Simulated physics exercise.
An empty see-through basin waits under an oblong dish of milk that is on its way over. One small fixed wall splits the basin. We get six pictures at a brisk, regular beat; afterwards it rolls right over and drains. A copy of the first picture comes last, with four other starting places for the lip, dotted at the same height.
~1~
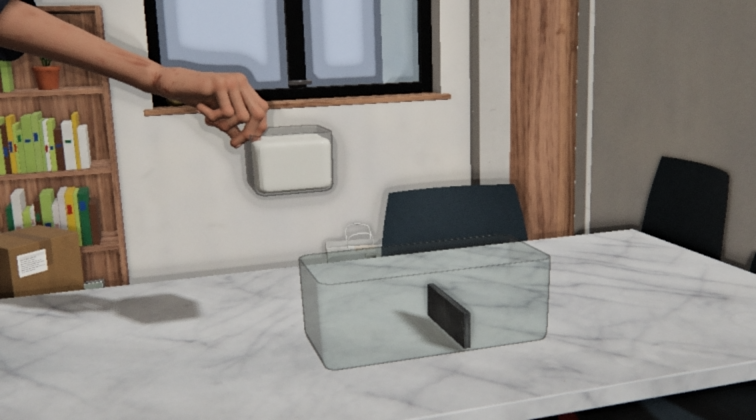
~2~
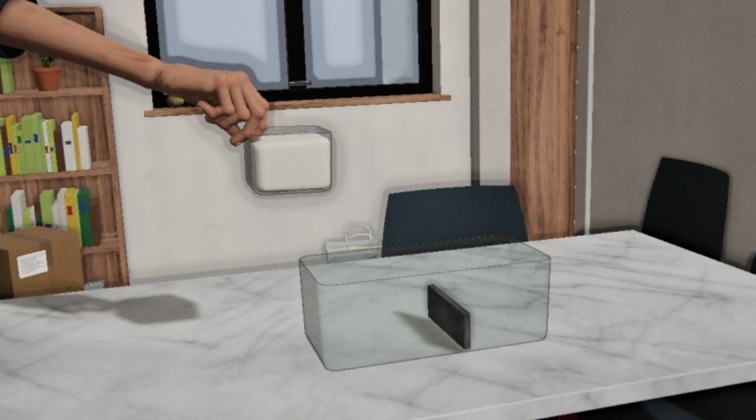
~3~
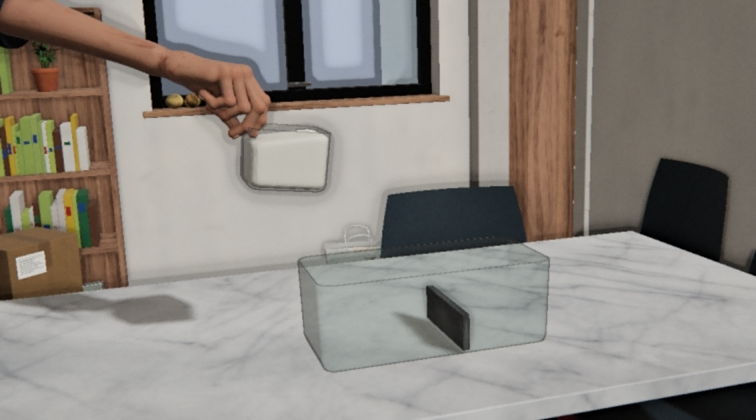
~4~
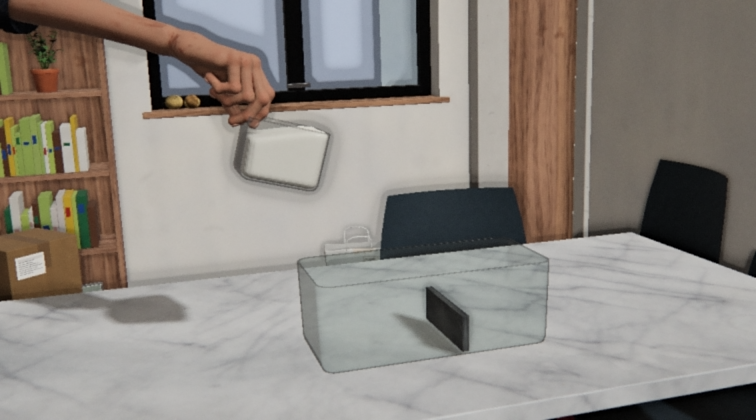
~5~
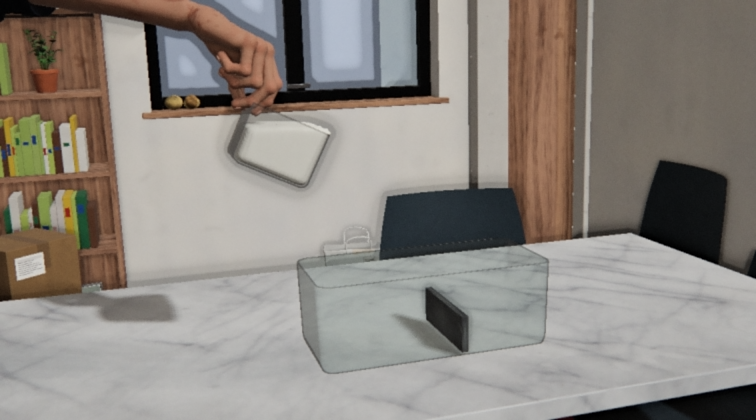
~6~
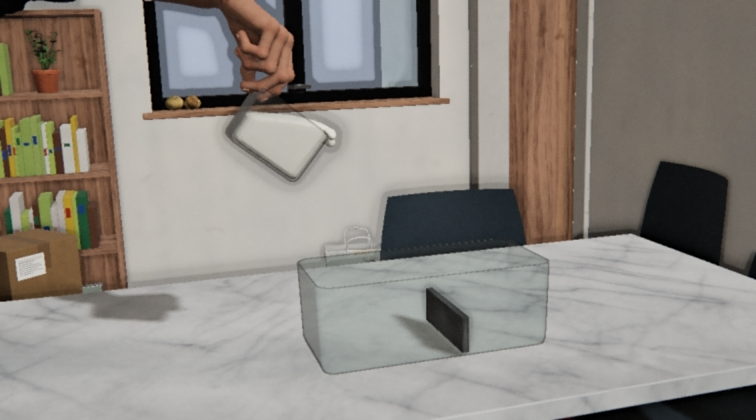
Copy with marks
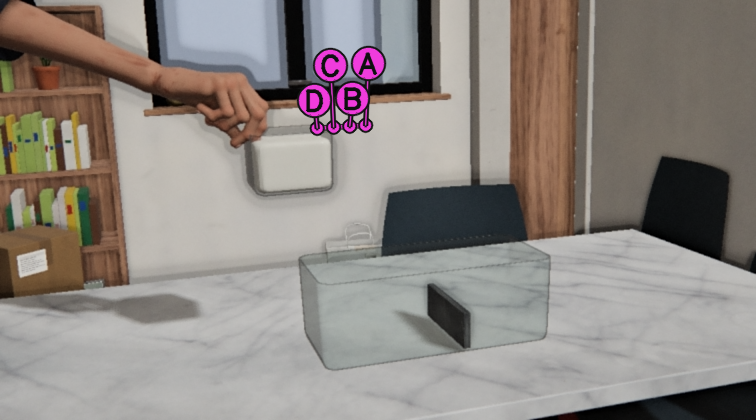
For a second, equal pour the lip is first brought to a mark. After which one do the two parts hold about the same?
Best: B.
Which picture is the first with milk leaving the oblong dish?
In picture 5.
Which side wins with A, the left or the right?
More ends on the right.
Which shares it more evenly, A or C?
That would be A.
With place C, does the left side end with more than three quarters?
Yes.
On the marked copy, A at (365, 125); B at (349, 126); C at (333, 127); D at (317, 128).
For place A, about 29 % ends left of the wall and 67 % right of it; 4 % is lost outside.
For place B, about 50 % ends left of the wall and 46 % right of it; 4 % is lost outside.
For place C, about 88 % ends left of the wall and 9 % right of it; 3 % is lost outside.
For place D, about 92 % ends left of the wall and 5 % right of it; 3 % is lost outside.
